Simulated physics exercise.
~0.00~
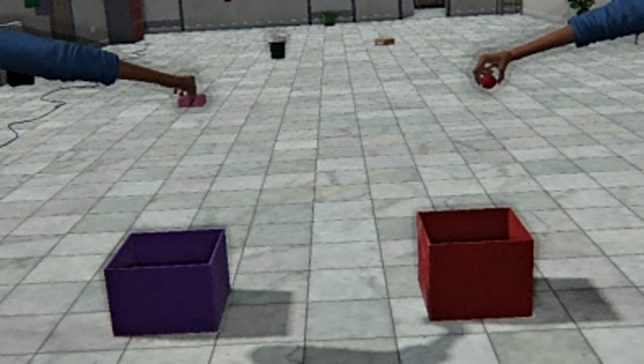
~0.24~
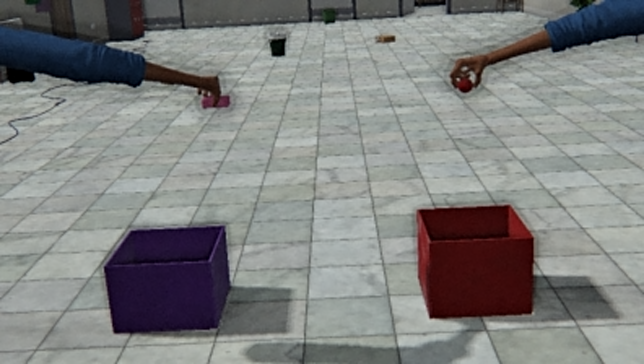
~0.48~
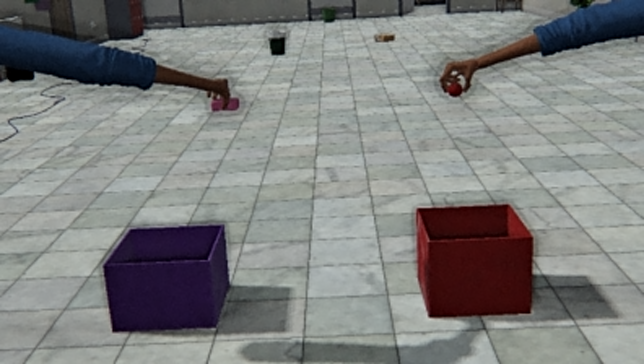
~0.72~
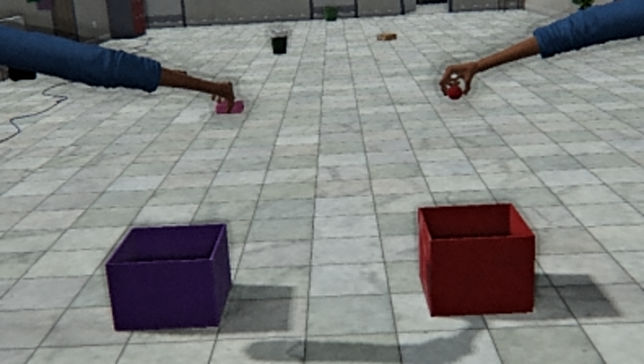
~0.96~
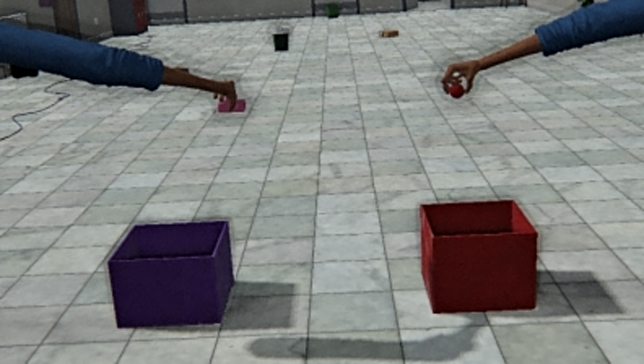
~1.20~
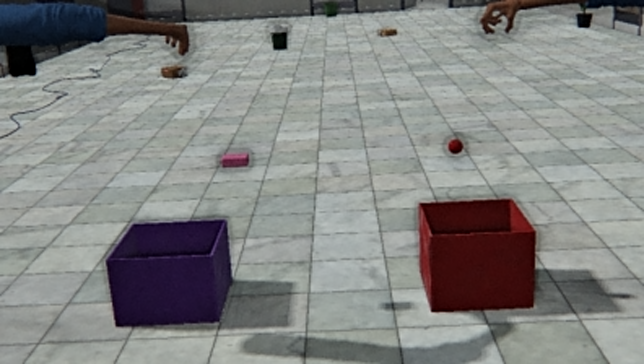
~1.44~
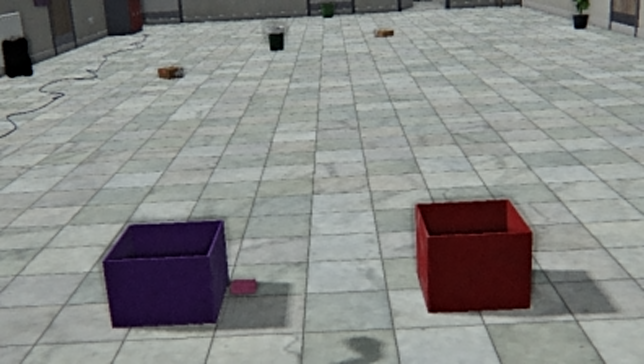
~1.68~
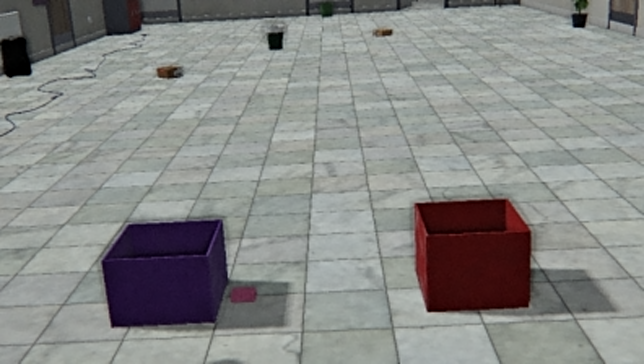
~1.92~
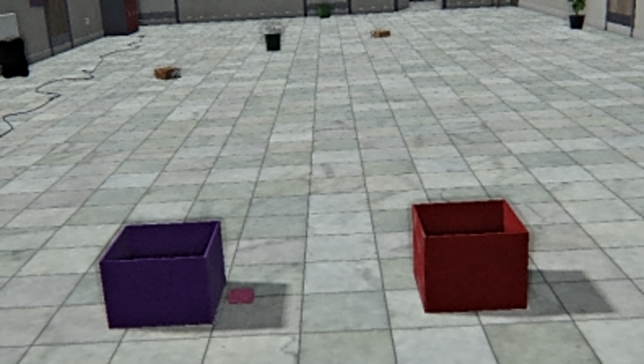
We see two hands holding a pink sponge and a small red tomato move inward above a purple box and a red box, then let go and draw back; the tomato drops into the red box, while the sponge lands on the floor beside the purple one.
